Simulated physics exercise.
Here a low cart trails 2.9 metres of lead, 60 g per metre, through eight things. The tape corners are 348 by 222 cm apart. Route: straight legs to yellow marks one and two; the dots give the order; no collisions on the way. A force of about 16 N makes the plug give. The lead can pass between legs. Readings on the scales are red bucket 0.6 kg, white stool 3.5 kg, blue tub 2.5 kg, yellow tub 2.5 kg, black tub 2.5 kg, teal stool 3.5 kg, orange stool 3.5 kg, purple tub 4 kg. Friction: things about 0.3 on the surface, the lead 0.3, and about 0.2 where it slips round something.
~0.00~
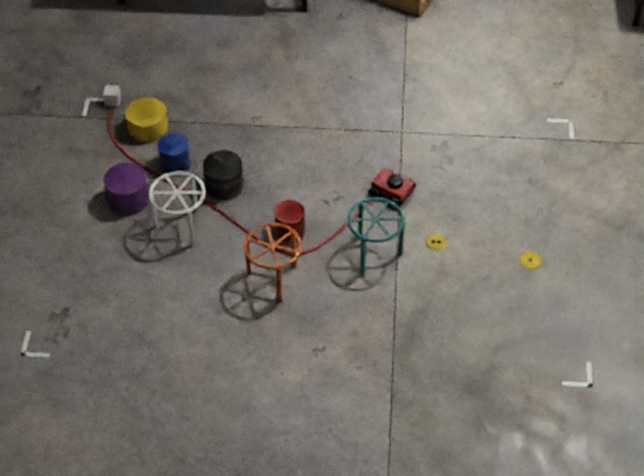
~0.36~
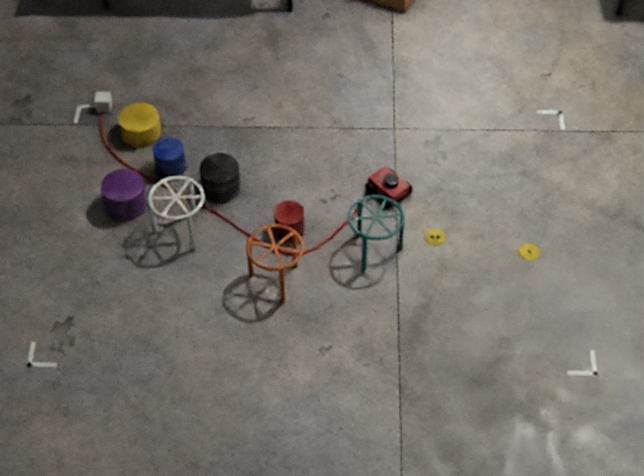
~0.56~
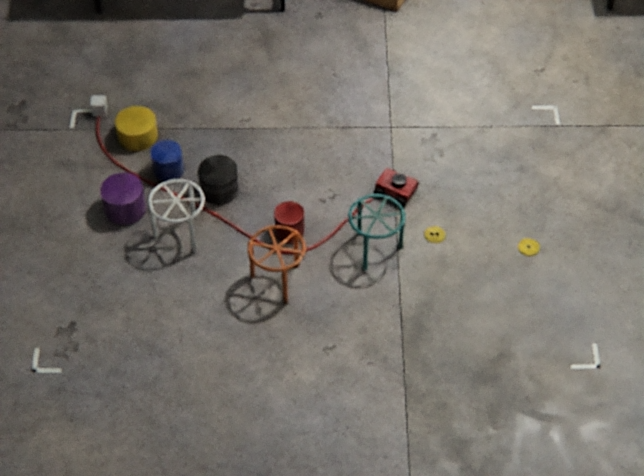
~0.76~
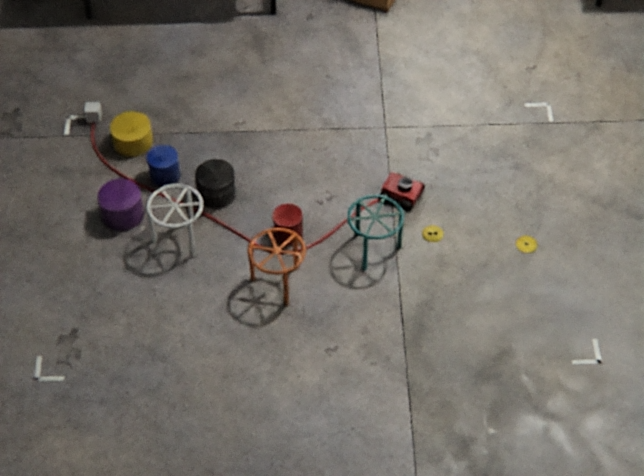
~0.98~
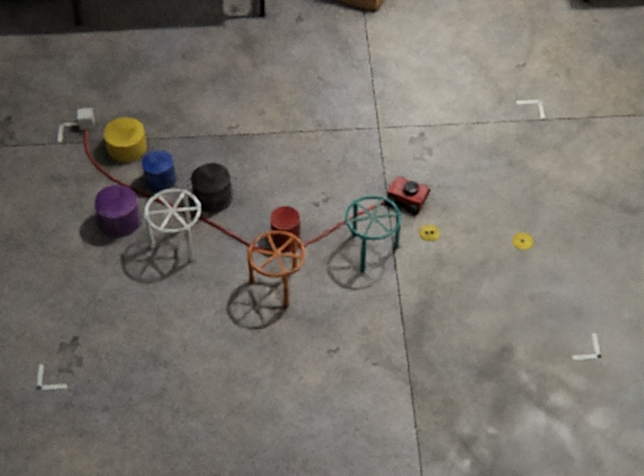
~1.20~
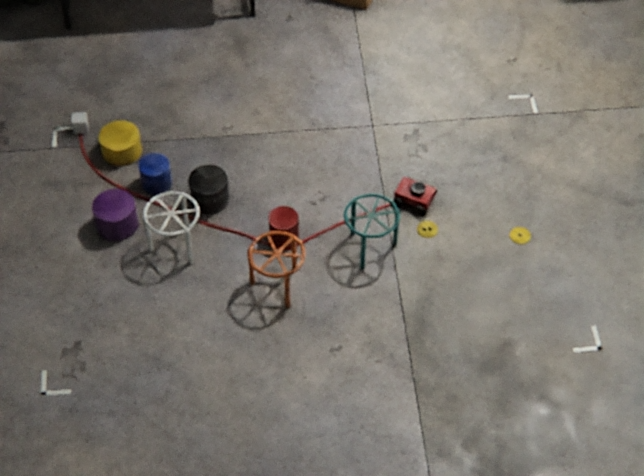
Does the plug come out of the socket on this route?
Yes.
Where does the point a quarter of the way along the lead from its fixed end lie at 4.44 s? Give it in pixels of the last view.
That spot lies roughly at pixel (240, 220) in the last view.
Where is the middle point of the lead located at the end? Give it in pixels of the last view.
The halfway point sits near pixel (343, 227).
By 2.3 s, cart at (451, 214), 13 N at the fixed end; red bucket 28 cm off its start.
By 3.4 s, cart at (513, 232), plug out; red bucket 29 cm off its start.
By 4.4 s, cart at (471, 231), plug out; red bucket 29 cm off its start at (291, 184).
By 5.5 s, cart at (428, 228), plug out; red bucket 29 cm off its start.
By 5.9 s, cart at (428, 228), plug out; red bucket 29 cm off its start at (291, 184).
